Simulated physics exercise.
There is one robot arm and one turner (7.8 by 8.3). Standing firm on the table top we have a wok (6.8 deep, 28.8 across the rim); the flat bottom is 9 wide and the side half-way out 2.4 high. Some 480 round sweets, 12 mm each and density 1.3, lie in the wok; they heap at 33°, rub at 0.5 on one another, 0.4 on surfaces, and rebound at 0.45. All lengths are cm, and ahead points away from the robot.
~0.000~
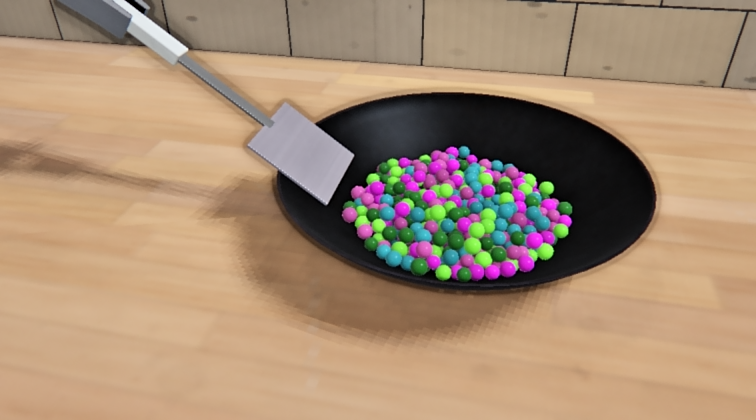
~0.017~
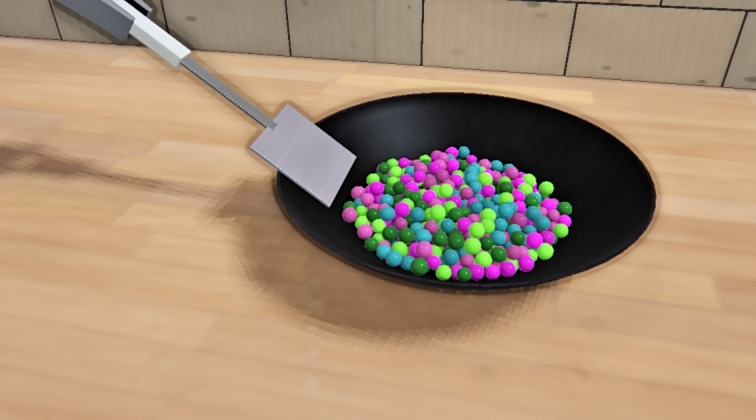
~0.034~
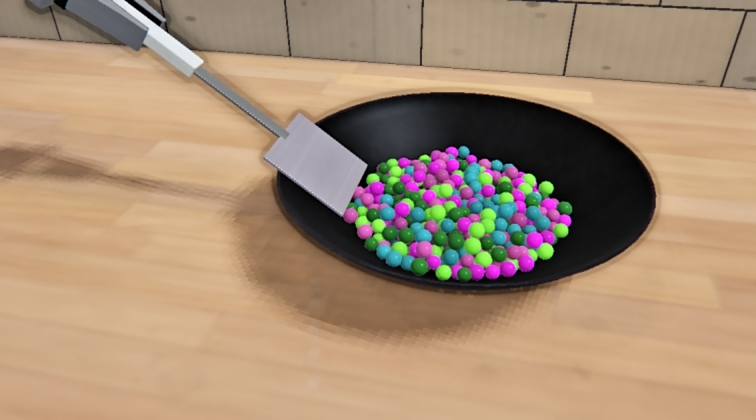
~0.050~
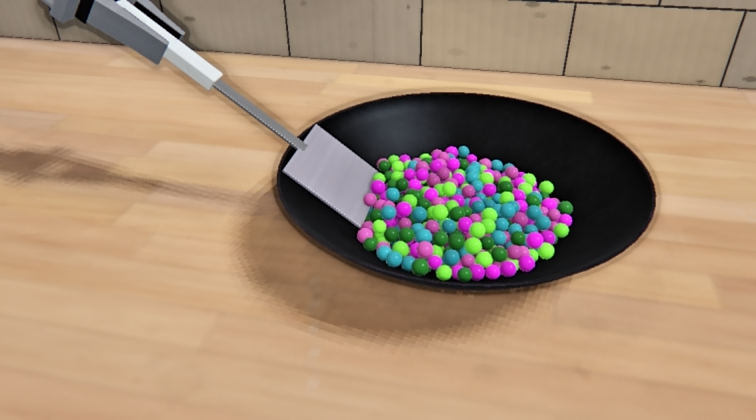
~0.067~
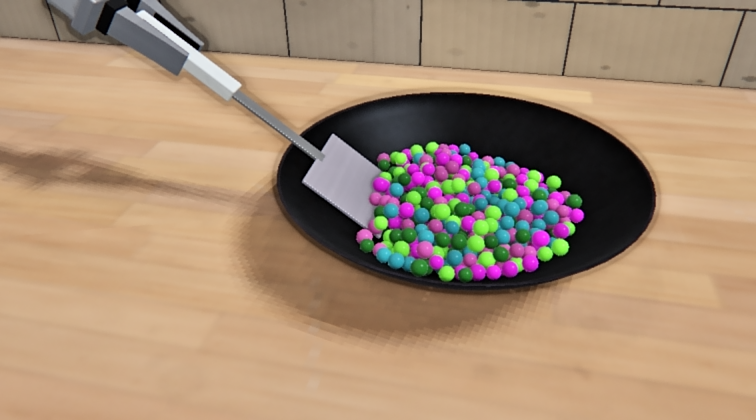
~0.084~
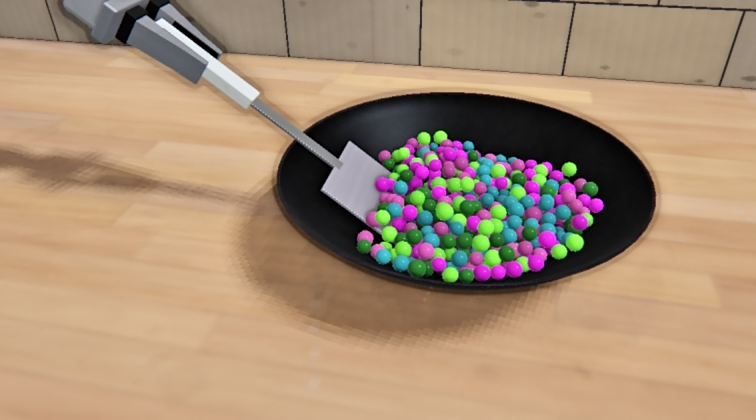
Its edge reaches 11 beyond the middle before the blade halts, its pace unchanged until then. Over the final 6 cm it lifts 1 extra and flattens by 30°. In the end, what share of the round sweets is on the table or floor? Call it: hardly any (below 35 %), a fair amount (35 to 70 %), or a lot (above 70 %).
A fair amount.
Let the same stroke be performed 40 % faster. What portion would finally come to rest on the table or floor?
In that case, close to 50 per cent.
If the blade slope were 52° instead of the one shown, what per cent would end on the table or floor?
That gives about 50 in a hundred.
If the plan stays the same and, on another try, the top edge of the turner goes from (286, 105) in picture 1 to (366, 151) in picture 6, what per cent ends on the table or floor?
About 50 per cent.
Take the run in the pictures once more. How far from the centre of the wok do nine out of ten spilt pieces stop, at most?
The distance is roughly 45 cm.
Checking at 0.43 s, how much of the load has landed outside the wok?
Share at that moment: About 30 %.
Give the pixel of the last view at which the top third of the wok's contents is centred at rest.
Roughly at (553, 214).
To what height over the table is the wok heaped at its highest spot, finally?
Roughly 7.5 centimetres.
By 0.14 s, sloping 37°, highest piece 8 above the table; 476 in the wok.
By 0.20 s, sloping 29°, highest piece 8 above the table; 473 in the wok, 3 on the blade or in flight.
By 0.43 s, sloping 7°, highest piece 9 above the table; 272 in the wok, 138 on the table or floor, 66 on the blade or in flight.
By 1.48 s, sloping 7°, highest piece 7 above the table; 272 in the wok, 204 on the table or floor.
Final count, 272 in the wok, 204 on the table or floor. That is 43 % on the table or floor.
